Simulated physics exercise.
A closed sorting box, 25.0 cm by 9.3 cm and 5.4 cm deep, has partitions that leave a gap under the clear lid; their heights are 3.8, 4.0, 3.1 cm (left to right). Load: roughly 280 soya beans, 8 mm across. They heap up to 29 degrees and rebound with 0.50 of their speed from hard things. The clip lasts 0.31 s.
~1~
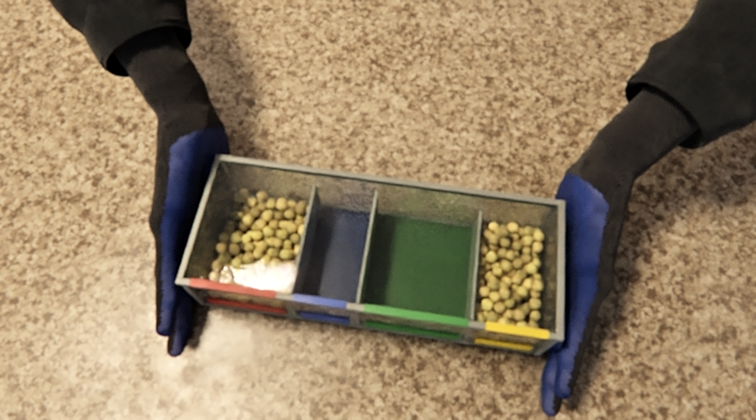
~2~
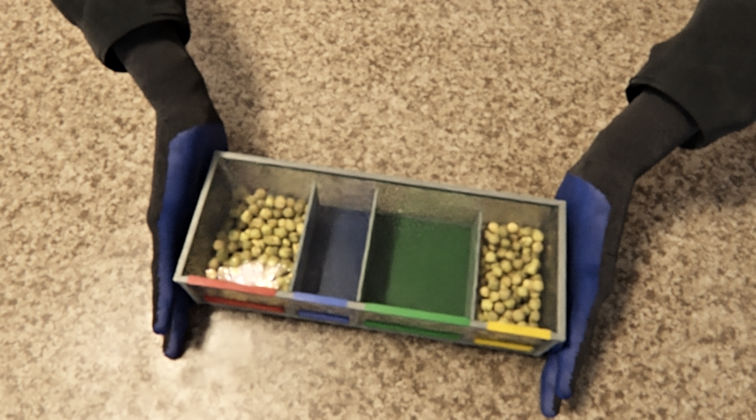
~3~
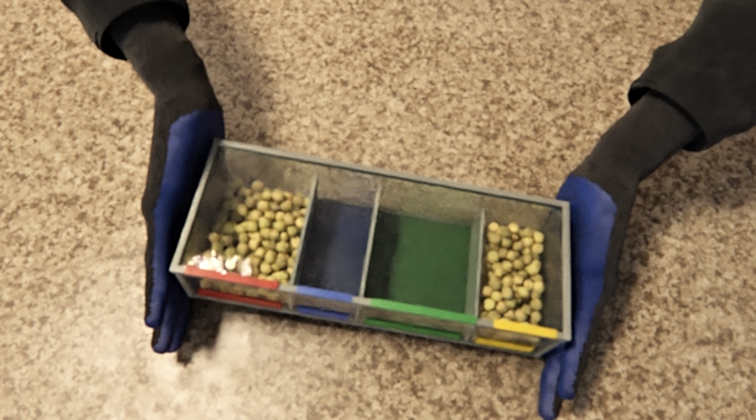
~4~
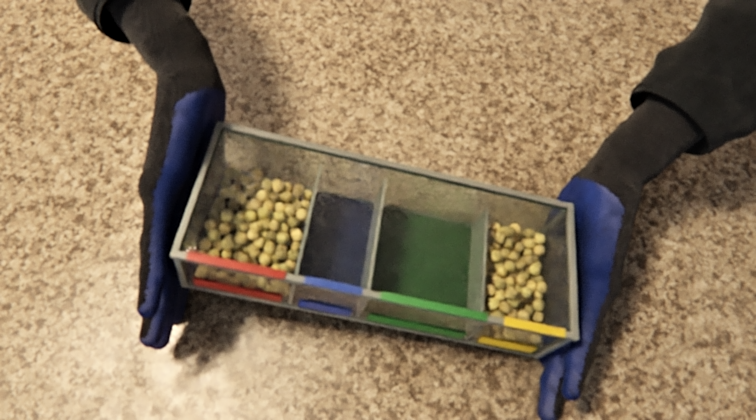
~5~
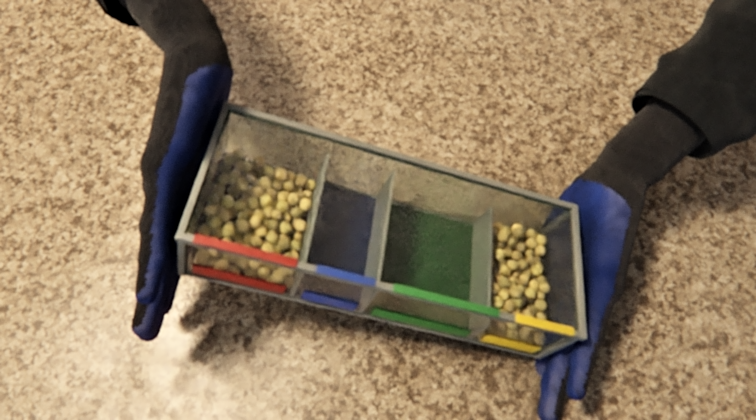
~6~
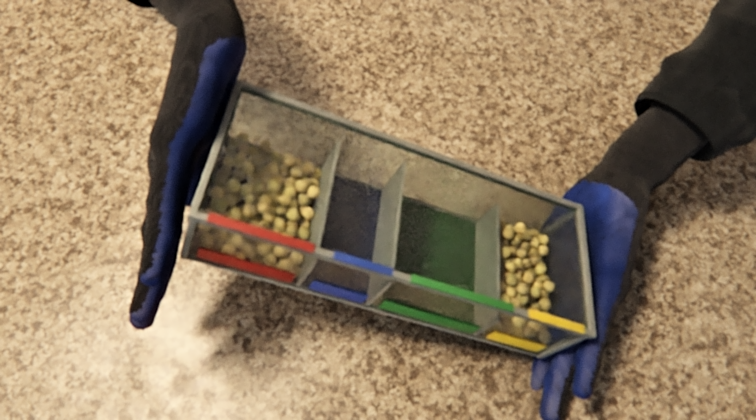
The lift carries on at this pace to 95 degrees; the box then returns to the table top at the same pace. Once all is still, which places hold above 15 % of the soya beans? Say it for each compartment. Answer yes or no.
Red: Yes, blue: No, green: No, yellow: Yes.
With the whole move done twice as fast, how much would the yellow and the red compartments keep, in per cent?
Then: Yellow 55, red 35.
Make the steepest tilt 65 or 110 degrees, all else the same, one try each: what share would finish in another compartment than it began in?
Some 0 and 15 per cent.
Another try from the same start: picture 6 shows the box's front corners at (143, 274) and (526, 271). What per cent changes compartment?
Then about 50 per cent.
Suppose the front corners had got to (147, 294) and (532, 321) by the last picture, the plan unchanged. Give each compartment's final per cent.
Red 65; blue 5; green 20; yellow 10.
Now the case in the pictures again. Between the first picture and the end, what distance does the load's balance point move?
About 2.5 cm.
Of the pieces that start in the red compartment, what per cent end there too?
About 80 per cent.
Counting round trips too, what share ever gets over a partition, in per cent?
Some 10 per cent.
Then, 0.96 s after the last picture, tilt 94 degrees; red 45 %, blue 5 %, yellow 55 %.
Then, 1.60 s after the last picture, tilt 41 degrees; red 35 %, blue 5 %, green 5 %, yellow 55 %.
Then, 2.28 s after the last picture, tilt 0 degrees; red 35 %, blue 5 %, green 5 %, yellow 55 %.
In the end, red 35 %, blue 5 %, green 5 %, yellow 55 %.
